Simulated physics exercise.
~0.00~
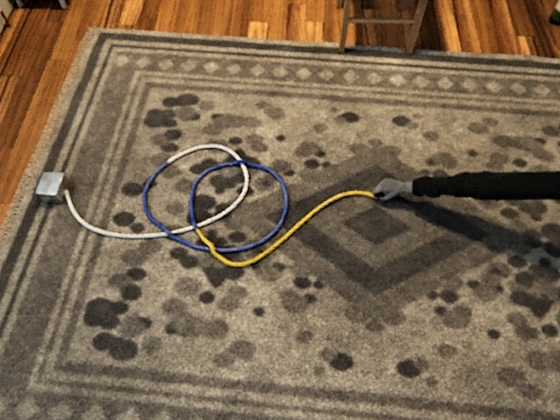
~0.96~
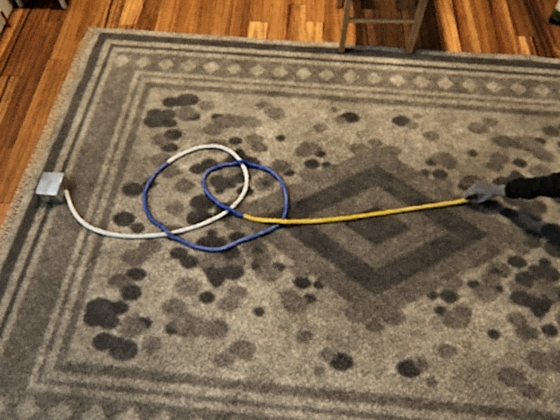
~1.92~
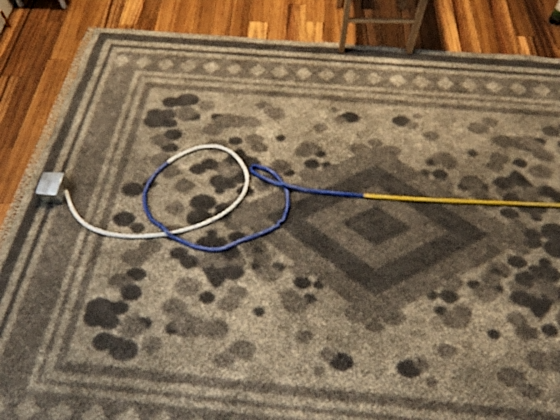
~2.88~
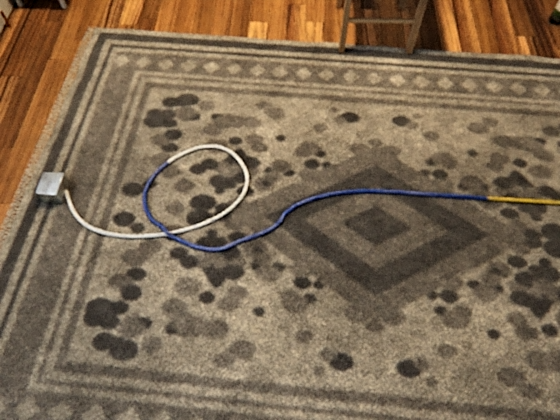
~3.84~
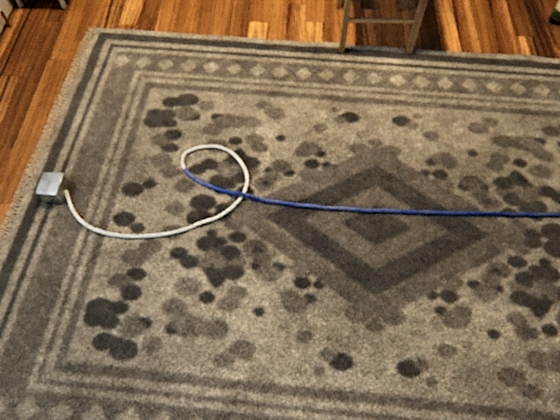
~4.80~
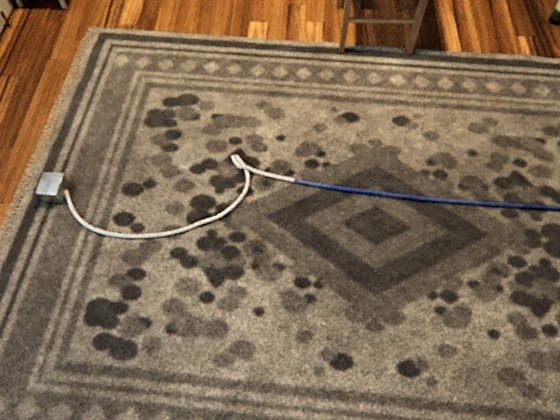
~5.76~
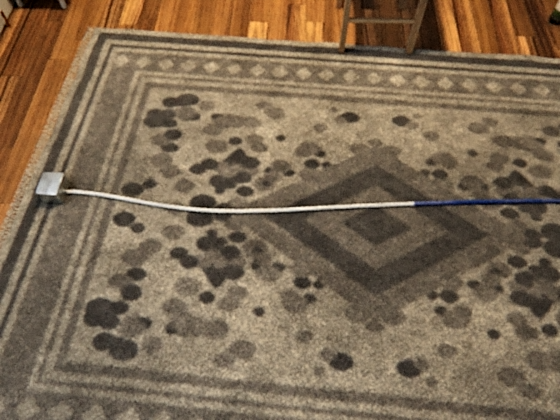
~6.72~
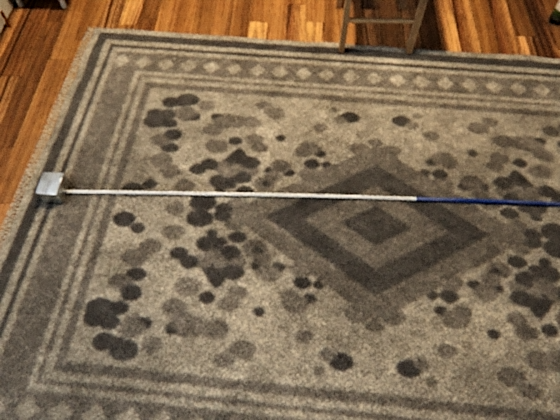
On a patterned rug, a gloved hand pulls a looped, multicoloured rope rightward until it lies straight.
